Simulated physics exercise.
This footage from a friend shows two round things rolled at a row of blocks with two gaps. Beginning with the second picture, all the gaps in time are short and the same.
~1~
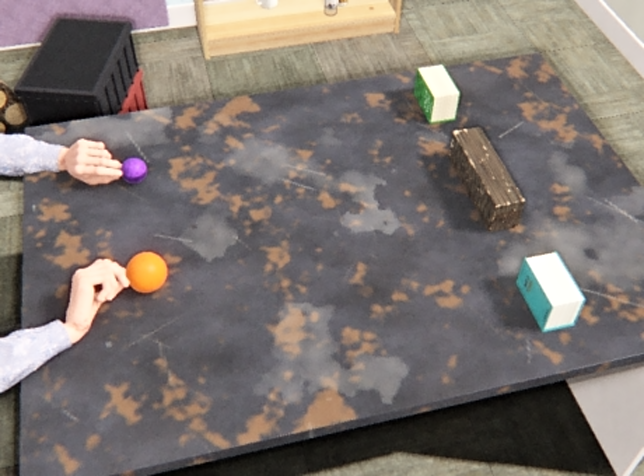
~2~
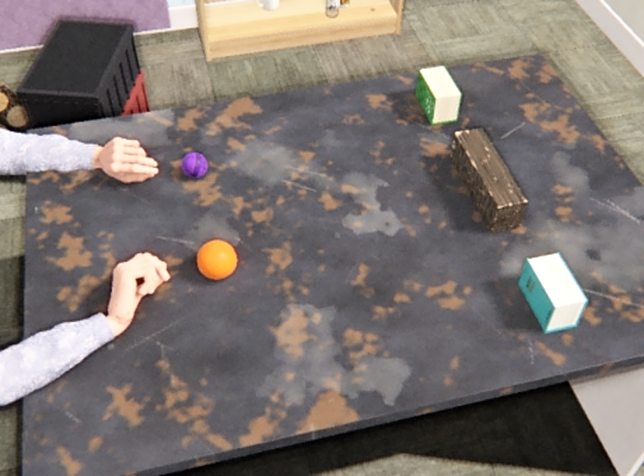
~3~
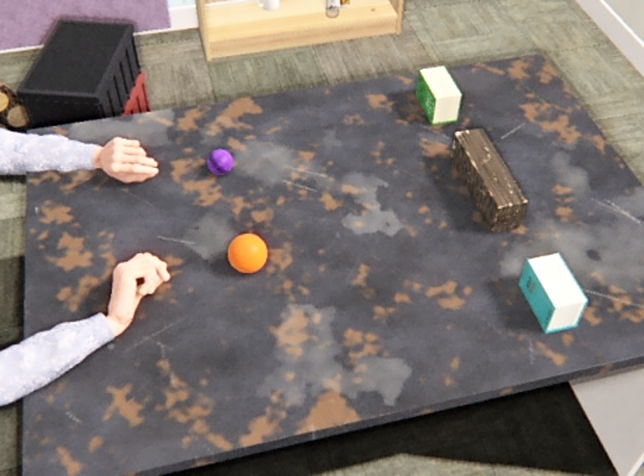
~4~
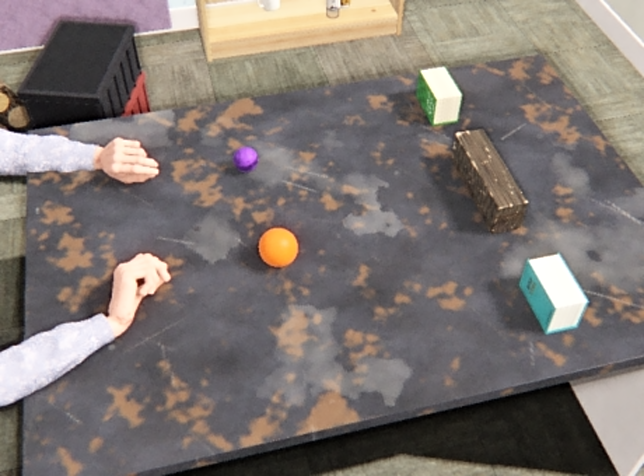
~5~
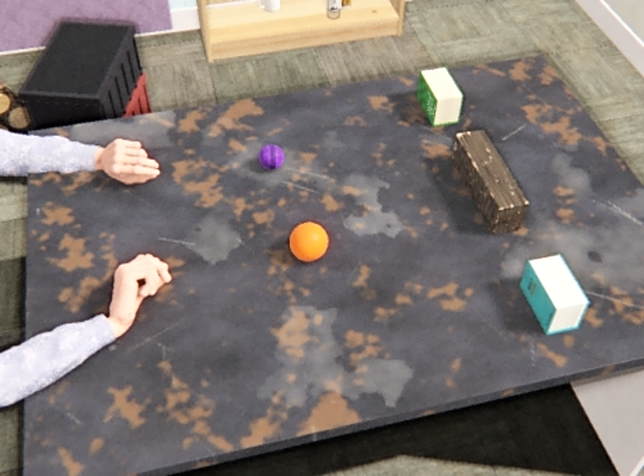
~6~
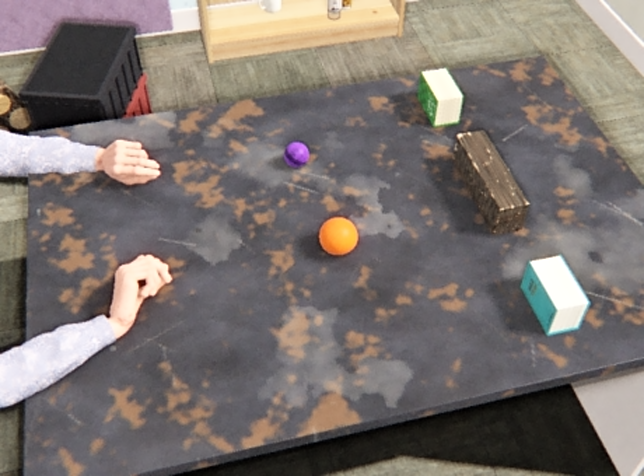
Orange and purple balls leaving two hands and rolling rightward across a dark mottled table with three upright blocks at right.
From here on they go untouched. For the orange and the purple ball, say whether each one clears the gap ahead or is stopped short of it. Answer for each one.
Outcome: Orange: Hit, purple ball: Clear.
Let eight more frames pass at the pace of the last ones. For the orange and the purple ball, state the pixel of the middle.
Estimated centres: First approx. (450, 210), second approx. (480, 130).
Then, 0.32 s later than the last frame, orange coming back near (452, 210); purple ball heading on near (482, 132).
Then, 0.82 s later than the last frame, orange coming back near (424, 208); purple ball heading on.
Then, 1.26 s later than the last frame, orange coming back near (407, 207); purple ball heading on.
When it is over, the orange bounces off, near (398, 207); the purple ball rolls through.
